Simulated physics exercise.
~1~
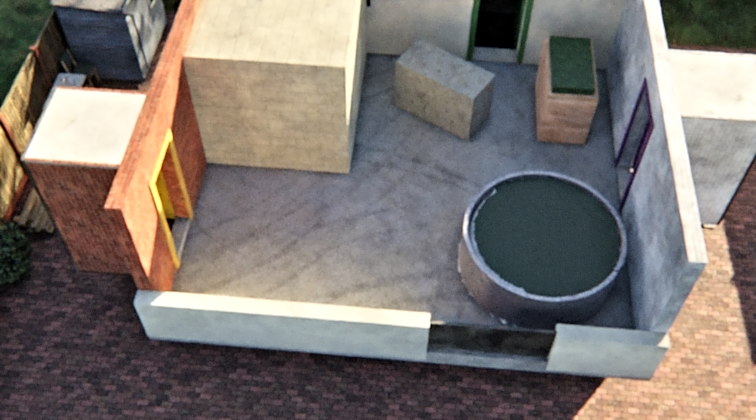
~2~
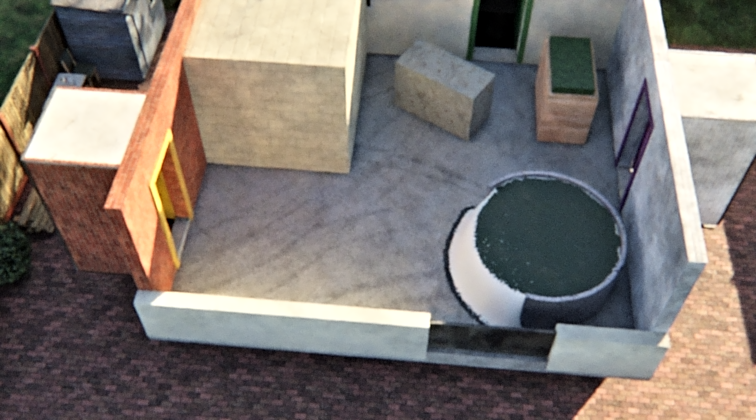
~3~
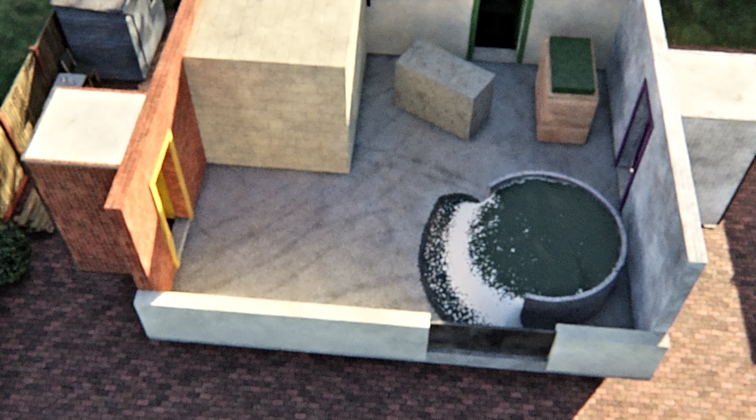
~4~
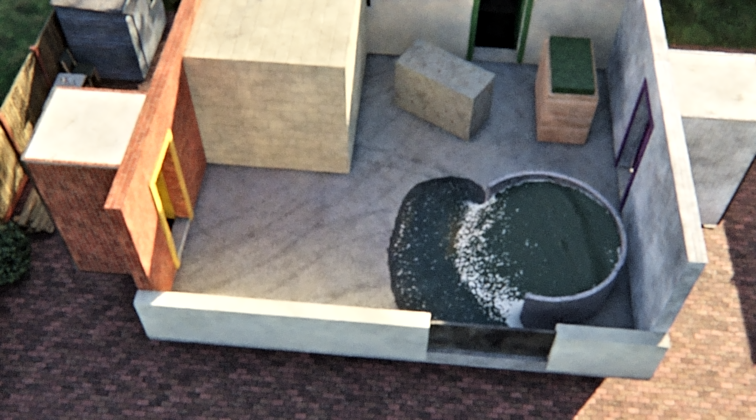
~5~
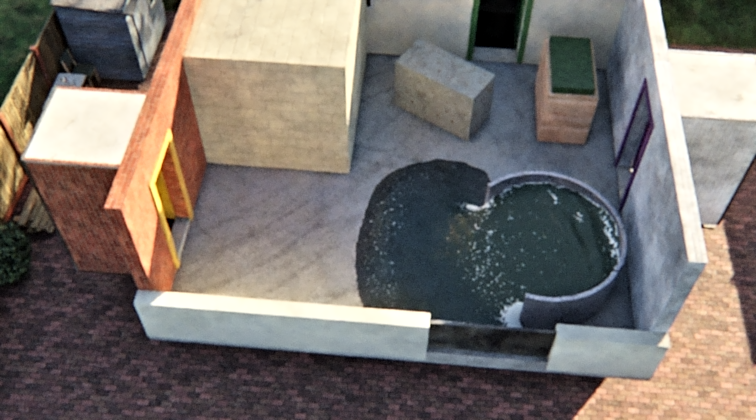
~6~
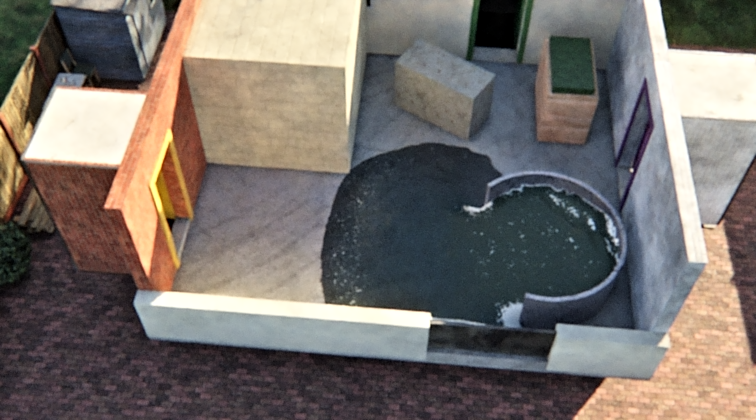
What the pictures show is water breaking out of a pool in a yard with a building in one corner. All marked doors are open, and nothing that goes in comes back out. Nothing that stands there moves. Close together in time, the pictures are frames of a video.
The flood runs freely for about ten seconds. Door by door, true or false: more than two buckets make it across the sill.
Green door: False; purple door: True; yellow door: True.
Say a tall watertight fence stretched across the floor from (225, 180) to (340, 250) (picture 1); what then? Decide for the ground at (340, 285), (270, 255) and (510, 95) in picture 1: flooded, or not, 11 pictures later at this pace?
Outcome per location, in sequence: Soaking, soaking, unsoaked.
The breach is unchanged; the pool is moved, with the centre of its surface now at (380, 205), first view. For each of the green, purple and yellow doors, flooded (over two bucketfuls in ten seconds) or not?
Result - green door undershoots, purple door undershoots, yellow door overshoots.
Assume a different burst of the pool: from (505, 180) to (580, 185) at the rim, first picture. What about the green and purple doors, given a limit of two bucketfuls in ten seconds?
I'd say the green door ends up above, and the purple door ends up above.
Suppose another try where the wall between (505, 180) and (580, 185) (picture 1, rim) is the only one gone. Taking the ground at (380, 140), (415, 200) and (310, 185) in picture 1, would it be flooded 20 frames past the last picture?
In turn: Swamped, untouched, untouched.
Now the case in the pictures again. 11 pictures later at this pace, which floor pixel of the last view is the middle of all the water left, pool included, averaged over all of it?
I reckon somewhere around (385, 259).
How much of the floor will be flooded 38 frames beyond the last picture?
About 95 %.
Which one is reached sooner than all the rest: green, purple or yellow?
Answer: The one in yellow.
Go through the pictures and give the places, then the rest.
The pool at (544, 235) is whole and still, in the first picture.
Water pours out at (467, 265) and has run to a hidden place, in the second picture.
The front is at (454, 198), out from the gap at (466, 266), in the third picture.
Water pours out at (466, 268) and has run to (445, 181), in the fourth picture.
The front is at (436, 163), out from the gap at (466, 269), in the fifth picture.
The front is at (378, 159), out from the gap at (466, 269), in the sixth picture.
A moment on, water covers 60 % of the floor; the green door not reached, the purple door not reached, the yellow door not reached.
Next, water covers 65 % of the floor; the green door not reached, the purple door not reached, the yellow door over two buckets in.
Then, water covers 70 % of the floor; the green door wet at the sill, nothing in, the purple door wet at the sill, nothing in, the yellow door far over two buckets in.
Later, water covers 95 % of the floor; the green door wet at the sill, nothing in, the purple door wet at the sill, nothing in, the yellow door far over two buckets in.
In the end, water covers 100 % of the floor; the green door wet at the sill, nothing in, the purple door far over two buckets in, the yellow door far over two buckets in.
